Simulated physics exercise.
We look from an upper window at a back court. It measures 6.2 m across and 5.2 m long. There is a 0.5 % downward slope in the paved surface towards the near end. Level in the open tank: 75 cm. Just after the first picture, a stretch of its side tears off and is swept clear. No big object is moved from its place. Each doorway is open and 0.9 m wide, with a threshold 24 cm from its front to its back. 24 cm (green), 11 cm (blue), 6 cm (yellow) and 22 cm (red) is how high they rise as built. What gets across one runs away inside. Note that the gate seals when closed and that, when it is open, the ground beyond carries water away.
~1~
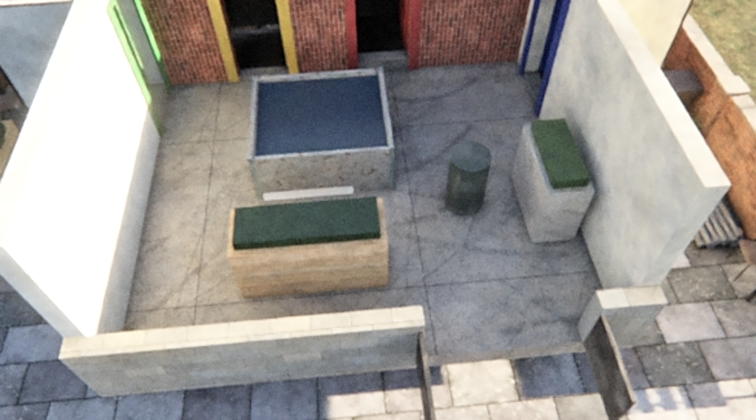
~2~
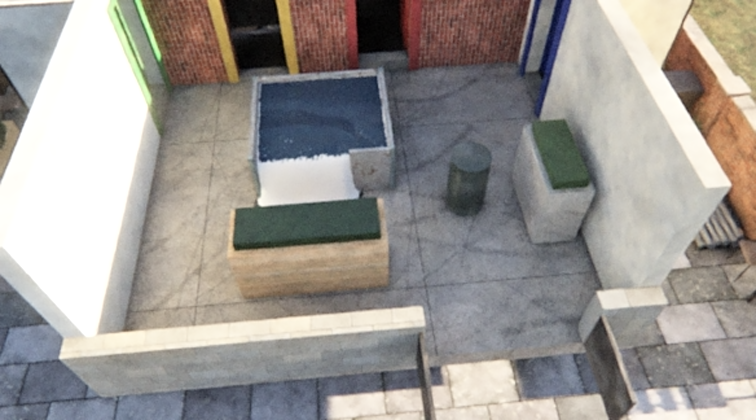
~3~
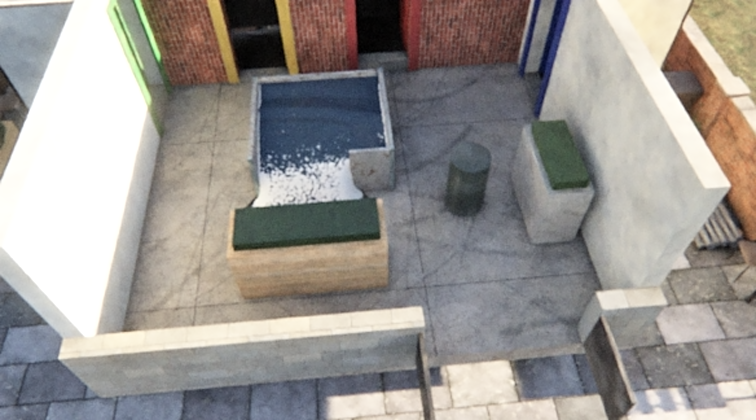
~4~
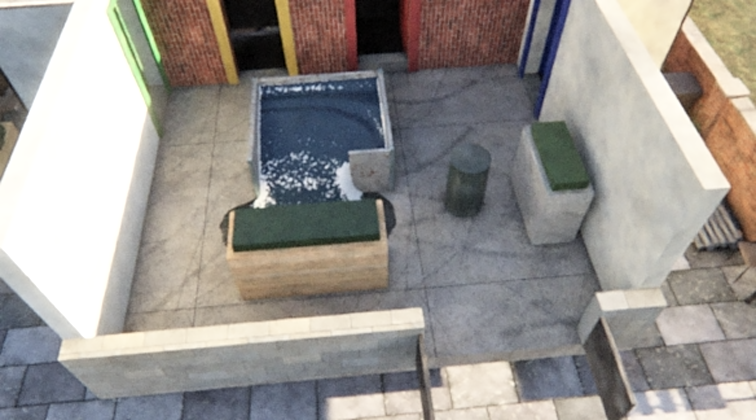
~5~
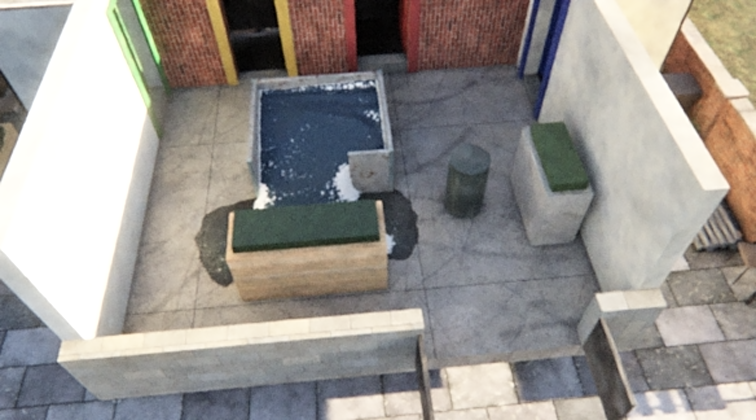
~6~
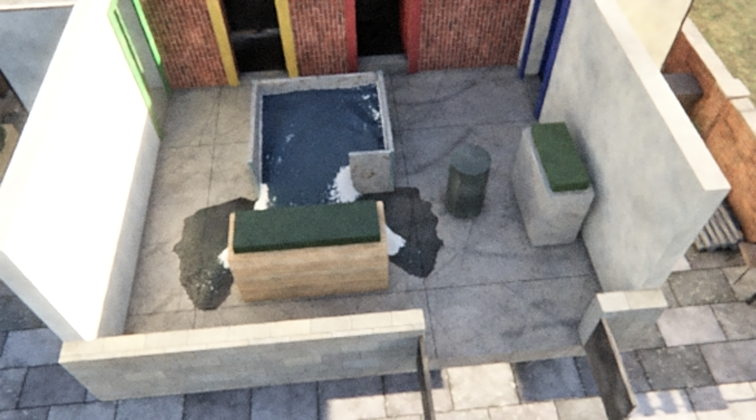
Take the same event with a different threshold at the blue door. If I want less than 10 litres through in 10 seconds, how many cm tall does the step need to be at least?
You would need about 8.5 cm.
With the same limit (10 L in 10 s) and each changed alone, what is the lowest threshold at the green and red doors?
You'd want about 7.0 centimetres at green and about 7.5 centimetres at red.
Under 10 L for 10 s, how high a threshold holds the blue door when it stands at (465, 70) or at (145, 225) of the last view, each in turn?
You'd want about 8.5 cm there first, then about 28 cm.
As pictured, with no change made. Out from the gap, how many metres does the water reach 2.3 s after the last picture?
About 4.6 m.
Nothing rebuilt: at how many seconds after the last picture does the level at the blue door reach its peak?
The level tops out near 8.0 seconds.
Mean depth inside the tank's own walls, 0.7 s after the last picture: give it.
Roughly 40 cm.
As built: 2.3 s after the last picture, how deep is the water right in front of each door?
Door by door in centimetres - green 5, blue 10, yellow 2, red 0.
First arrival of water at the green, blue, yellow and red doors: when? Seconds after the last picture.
Door green: 1.4 seconds; door blue: 2.0 seconds; door yellow: 2.4 seconds; door red: 2.8 seconds.
Then, 0.7 s after the last picture water covers 30 % of the floor, deepest (54 cm) near (295, 245); it has not reached the blue door.
Then, 2.3 s after the last picture water covers 75 % of the floor, deepest (28 cm) near (117, 370); 10 cm at the blue door, 0 litres in over its 11 cm threshold.
Then, 9.3 s after the last picture water covers 95 % of the floor, deepest (12 cm) near (383, 345); 8 cm at the blue door, 1 litre in over its 11 cm threshold.
At the blue door as built, the water peaked near 11 cm, 7.9 s after the last picture.
With a threshold of 7.5 cm, 18 litres would have come in within the 10 s; with 10 cm, 3 litres. So under 10 litres takes about 8.5 cm.
